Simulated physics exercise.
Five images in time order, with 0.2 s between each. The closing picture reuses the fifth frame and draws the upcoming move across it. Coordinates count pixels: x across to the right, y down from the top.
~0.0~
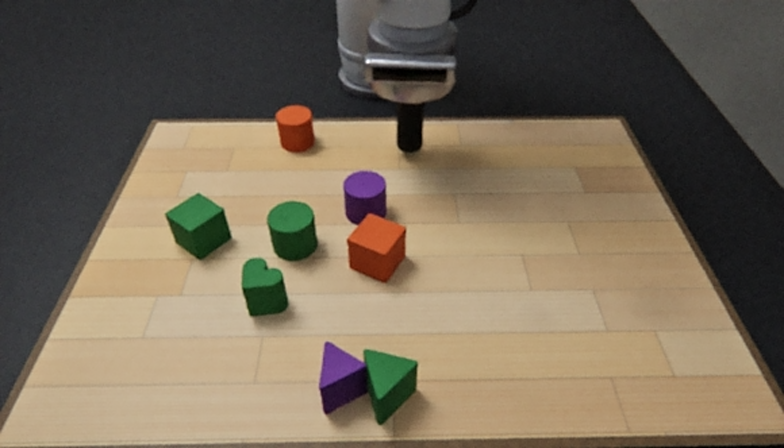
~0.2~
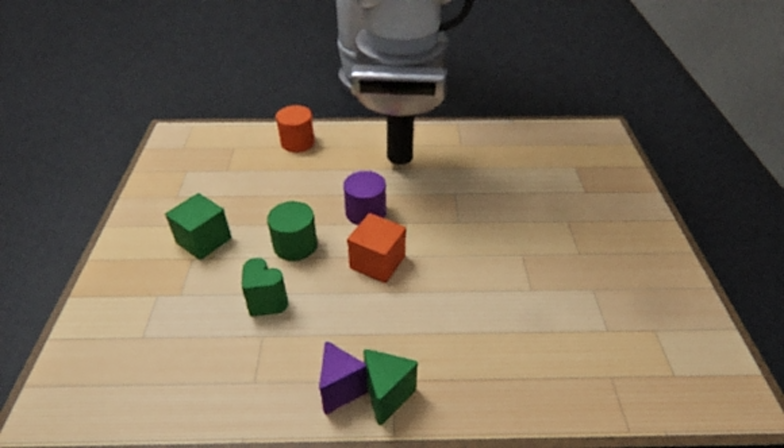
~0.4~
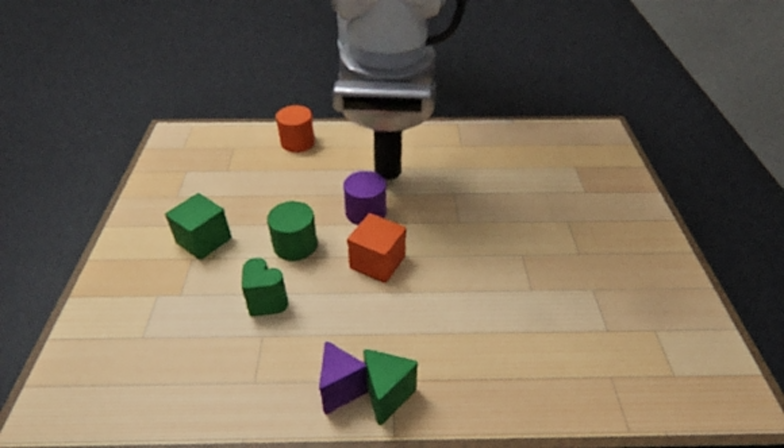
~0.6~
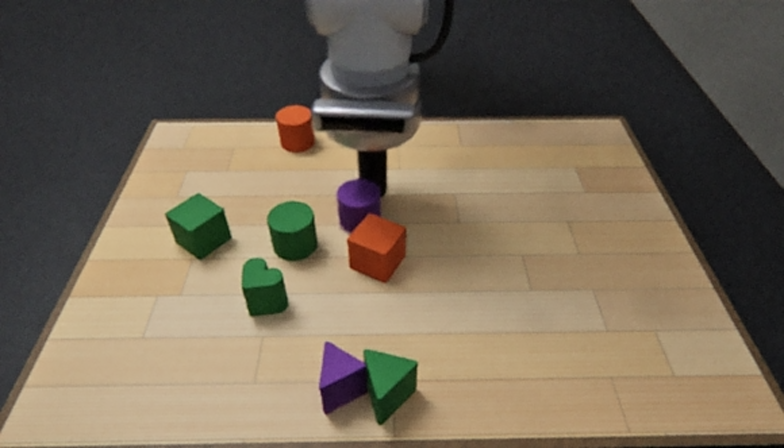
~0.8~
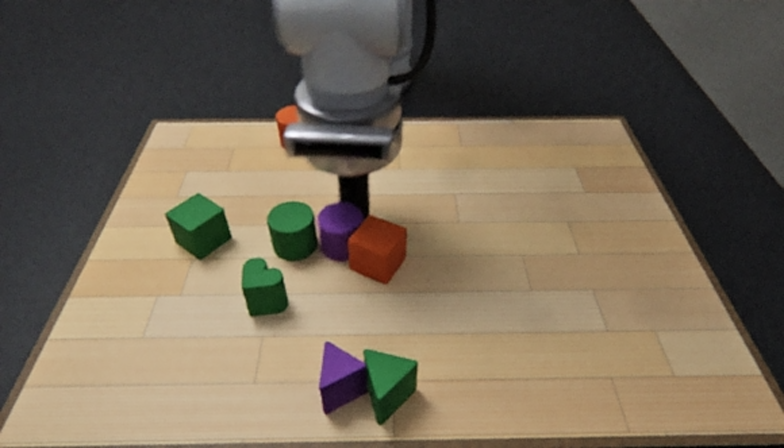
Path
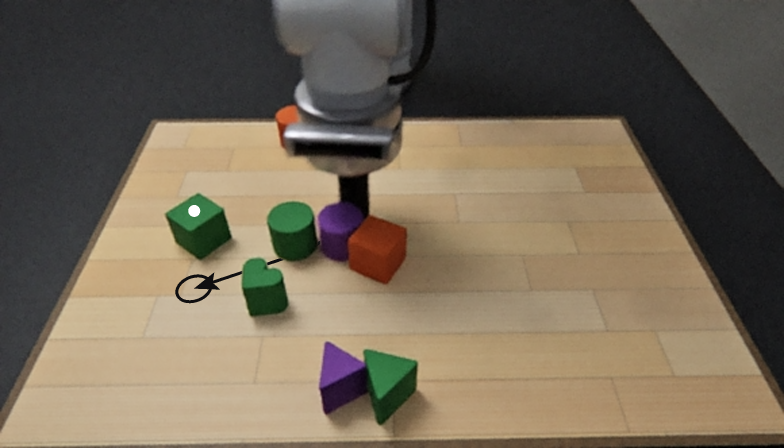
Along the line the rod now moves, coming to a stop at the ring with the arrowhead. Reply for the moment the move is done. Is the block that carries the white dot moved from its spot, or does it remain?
At the moment the path ends, the block that carries the white dot no longer stands where it did.
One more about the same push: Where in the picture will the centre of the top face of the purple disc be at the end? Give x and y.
My best guess is (318, 246).
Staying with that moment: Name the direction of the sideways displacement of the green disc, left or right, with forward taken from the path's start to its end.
The shift is rightward.
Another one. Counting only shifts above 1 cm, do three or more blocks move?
Yes.
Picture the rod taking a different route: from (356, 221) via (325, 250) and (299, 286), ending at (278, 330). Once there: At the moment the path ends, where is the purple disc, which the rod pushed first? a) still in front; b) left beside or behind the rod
(b)
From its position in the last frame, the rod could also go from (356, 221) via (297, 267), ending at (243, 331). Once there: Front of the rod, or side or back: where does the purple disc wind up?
That block drops off.
The drawn path runs from (356, 221) over (311, 247) and (255, 268) to (194, 289); the dot is on the green square.
On the path given first. One third of the way, rod at (309, 239); green disc at (265, 223); purple disc at (319, 245).
Two thirds of the way, rod at (253, 260); green square at (186, 208); green disc at (213, 229); purple disc at (318, 246).
At the end, rod at (191, 280); green square at (178, 201), turned 25° clockwise; green heart-shaped block not moved; green disc at (170, 234); purple disc at (318, 246).
